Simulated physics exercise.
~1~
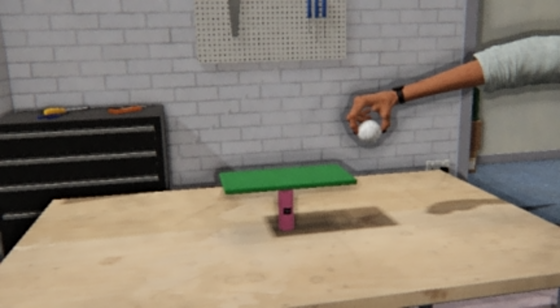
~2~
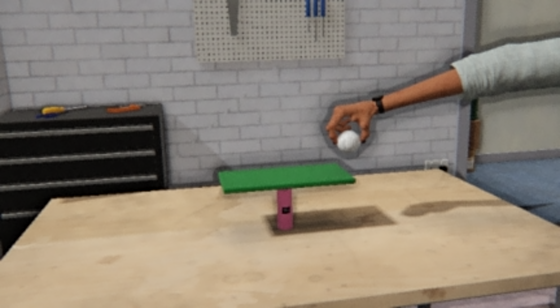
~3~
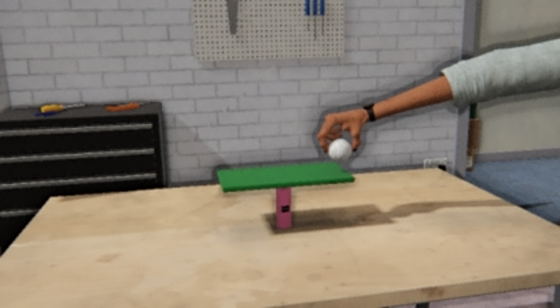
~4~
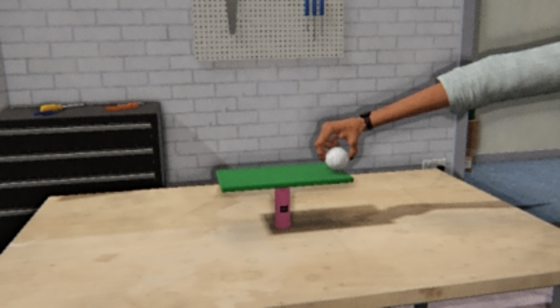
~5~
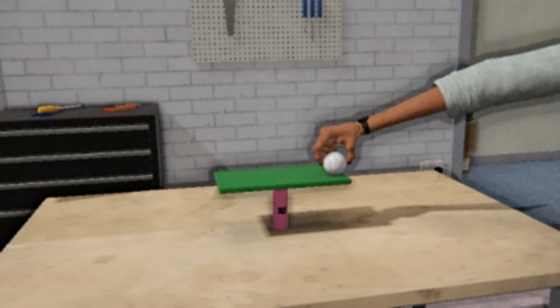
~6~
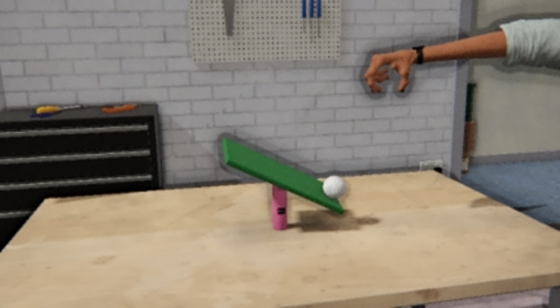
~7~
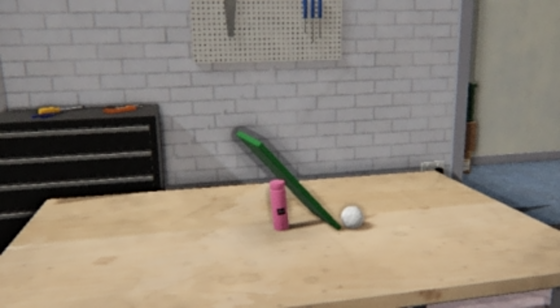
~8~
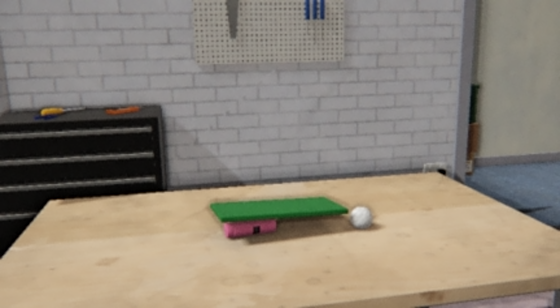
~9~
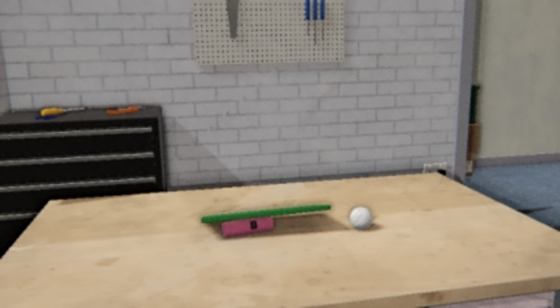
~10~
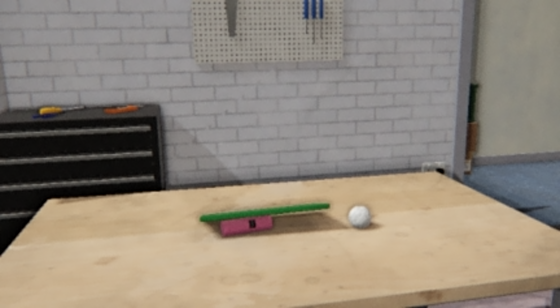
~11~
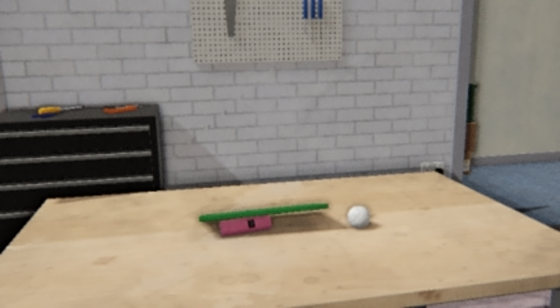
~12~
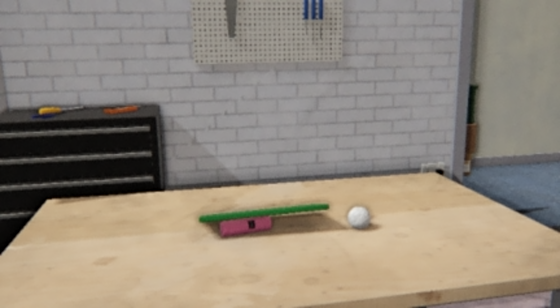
At the start, a flat green lid rests across an upright pink shaker on a wooden table, while a hand holds a round white onion above and to the right. The hand moves left and down, bringing the onion to the lid's right end. It lets go and draws back, and the lid tips steeply down to the right as the onion slides off onto the table. The shaker then topples onto its side, and the lid drops with it. Finally, the lid lies slightly tilted over the fallen shaker, with the onion still on the table to the right.
